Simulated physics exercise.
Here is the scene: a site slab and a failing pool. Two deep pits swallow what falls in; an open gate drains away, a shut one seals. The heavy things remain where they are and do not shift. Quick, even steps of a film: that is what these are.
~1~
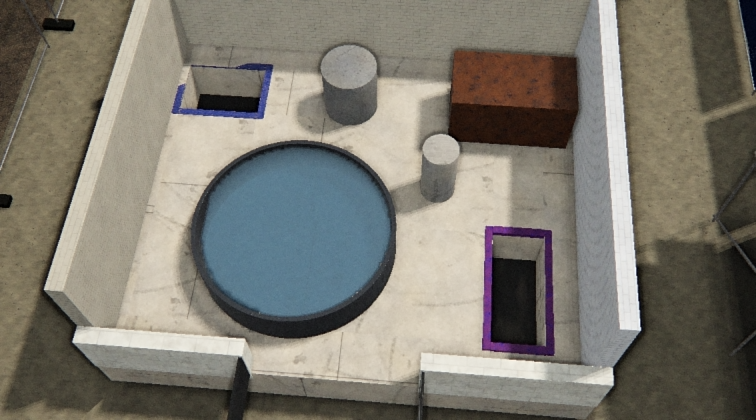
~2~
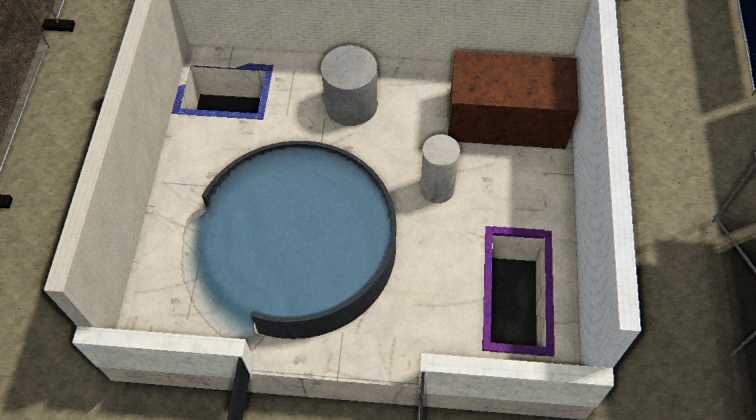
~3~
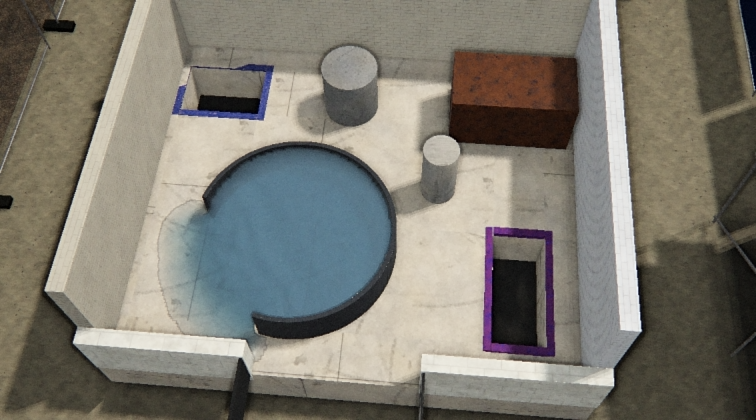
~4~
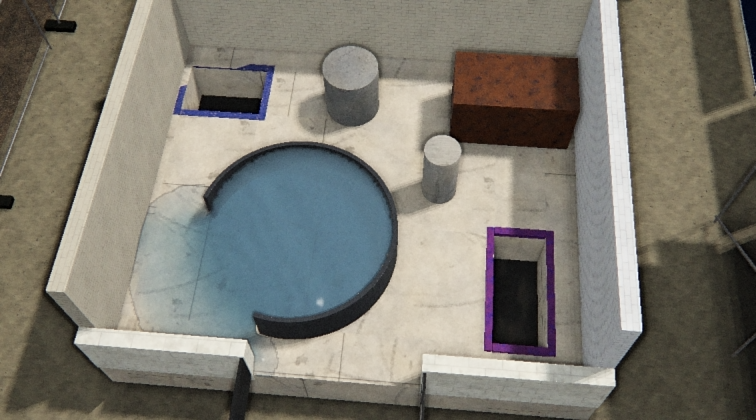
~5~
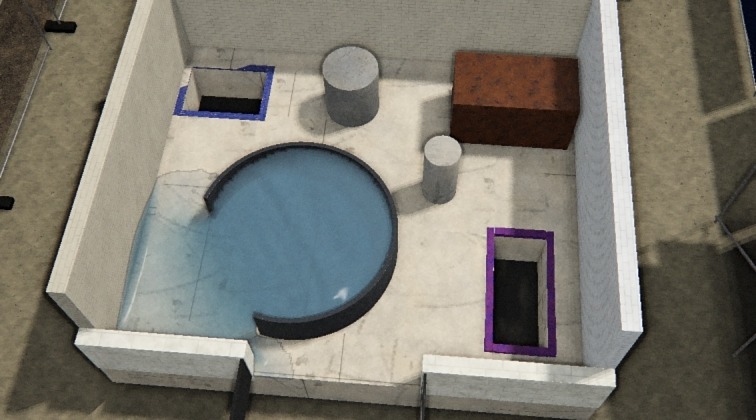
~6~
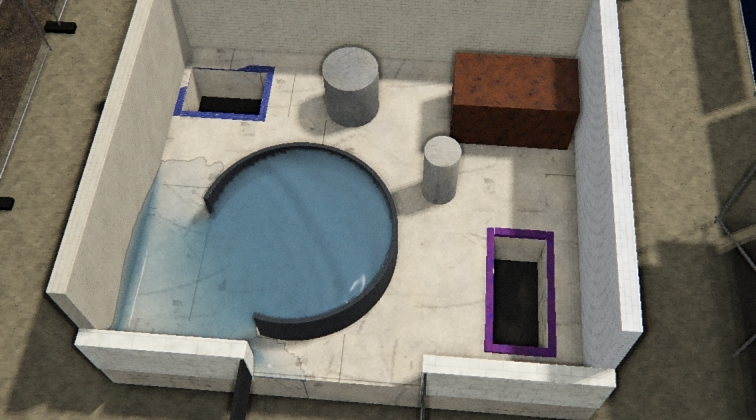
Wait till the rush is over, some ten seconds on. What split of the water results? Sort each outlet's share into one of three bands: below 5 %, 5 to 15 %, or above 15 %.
Shares: The gate gets 5 to 15 %; the purple pit gets below 5 %; the blue pit gets above 15 %.
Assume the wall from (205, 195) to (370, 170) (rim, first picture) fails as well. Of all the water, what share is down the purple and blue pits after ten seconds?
Purple 2 %, blue 55 %.
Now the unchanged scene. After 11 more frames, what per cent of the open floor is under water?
Roughly 30 per cent.
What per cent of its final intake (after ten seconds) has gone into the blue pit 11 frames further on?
Some 5 per cent.
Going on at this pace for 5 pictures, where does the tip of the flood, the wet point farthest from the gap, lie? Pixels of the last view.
Estimated pixel: (178, 99).
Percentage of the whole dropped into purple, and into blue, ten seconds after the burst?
Shares, in order: 0 % and 32 %.
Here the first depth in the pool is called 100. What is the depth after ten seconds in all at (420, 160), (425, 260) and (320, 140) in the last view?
The depths come to near 6, 4 and 4 per cent respectively.
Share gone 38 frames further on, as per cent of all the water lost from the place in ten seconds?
I'd say about 65 per cent.
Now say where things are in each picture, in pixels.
In the first picture, still water in the round pool at (294, 228).
In the second picture, water pours out at (208, 278) and has run to a hidden place.
In the third picture, water pours out at (208, 279) and has run to (190, 206).
In the fourth picture, the front is at (180, 192), out from the gap at (210, 280).
In the fifth picture, the front is at (168, 179), out from the gap at (210, 280).
In the sixth picture, the front is at (161, 166), out from the gap at (210, 281).
A moment on, water covers 20 % of the floor; the gate 0 %, the purple pit 0 %, the blue pit 0 %.
Next, water covers 30 % of the floor; the gate 1 %, the purple pit 0 %, the blue pit 1 %.
Then, water covers 45 % of the floor; the gate 4 %, the purple pit 0 %, the blue pit 9 %.
Later, water covers 65 % of the floor; the gate 8 %, the purple pit 0 %, the blue pit 20 %.
In the end, water covers 85 % of the floor; the gate 13 %, the purple pit 0 %, the blue pit 31 %.
